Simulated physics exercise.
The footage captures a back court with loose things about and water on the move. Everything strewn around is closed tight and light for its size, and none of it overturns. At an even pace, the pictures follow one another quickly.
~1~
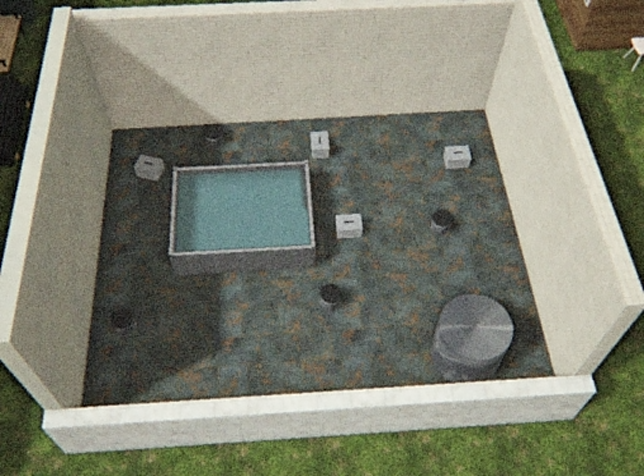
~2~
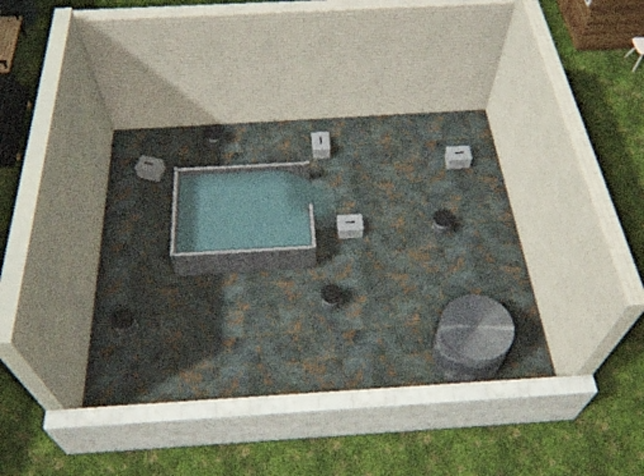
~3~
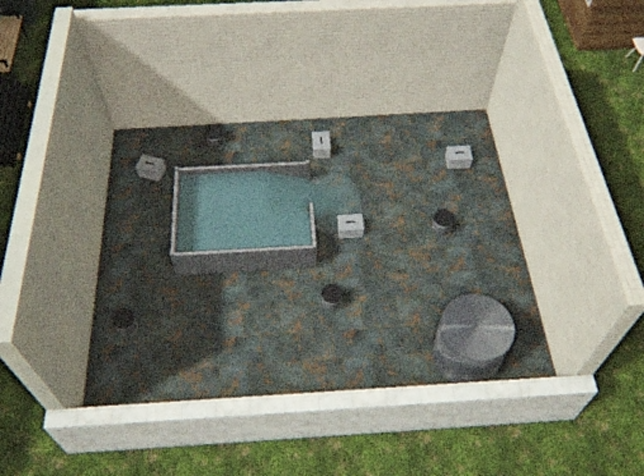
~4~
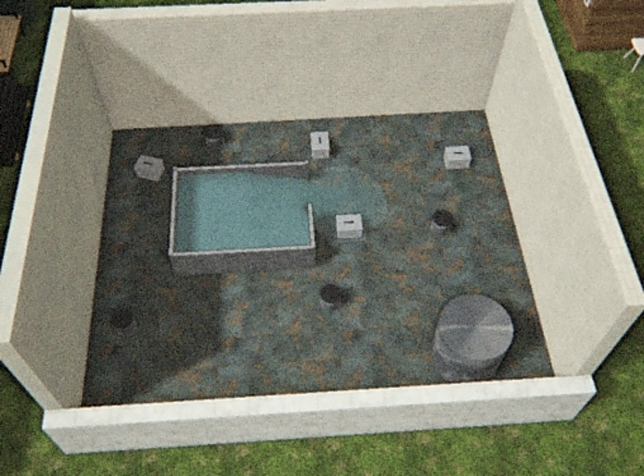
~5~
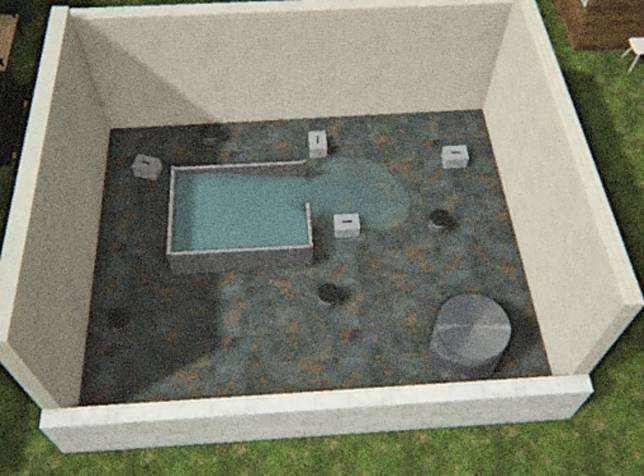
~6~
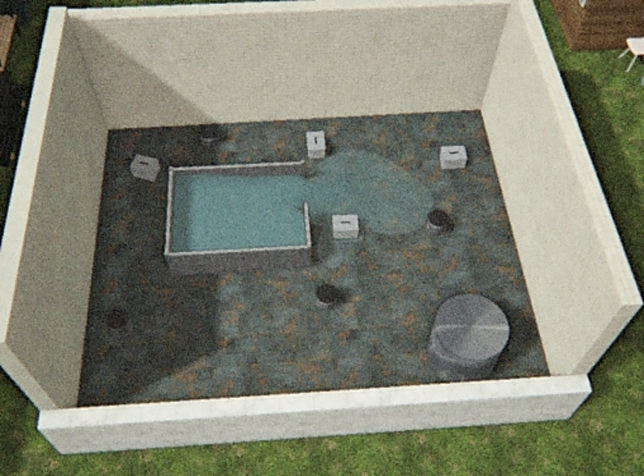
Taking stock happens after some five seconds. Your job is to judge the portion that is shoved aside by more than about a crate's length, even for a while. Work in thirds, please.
My answer: Not even a third.
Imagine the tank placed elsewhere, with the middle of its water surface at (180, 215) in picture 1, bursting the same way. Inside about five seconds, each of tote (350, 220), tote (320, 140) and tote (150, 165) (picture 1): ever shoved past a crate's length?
Taking them in order, went past that, went past that, fell short.
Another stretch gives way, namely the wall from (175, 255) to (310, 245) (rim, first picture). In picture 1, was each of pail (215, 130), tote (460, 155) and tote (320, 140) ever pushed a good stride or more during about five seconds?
Listed in turn, never travels that far, never travels that far, never travels that far.
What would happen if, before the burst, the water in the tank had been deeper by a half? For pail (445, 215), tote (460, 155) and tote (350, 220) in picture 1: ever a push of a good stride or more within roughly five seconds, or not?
First one cleared the mark, second one cleared the mark, third one missed the mark.
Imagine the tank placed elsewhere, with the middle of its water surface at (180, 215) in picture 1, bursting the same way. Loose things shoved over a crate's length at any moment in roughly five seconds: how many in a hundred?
About 50 per cent.
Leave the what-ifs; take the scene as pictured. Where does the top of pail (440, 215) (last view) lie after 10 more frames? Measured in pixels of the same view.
(465, 226).
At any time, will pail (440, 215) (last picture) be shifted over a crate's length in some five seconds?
For this one it's over that mark.
A moment on, 0 of 8 are well off their spots; 0 afloat.
Next, 0 of 8 are well off their spots; 0 afloat.
Later, 1 of 8 are well off their spots; 1 afloat.
In the end, 1 of 8 are well off their spots, and 2 have been at some point; 1 afloat.
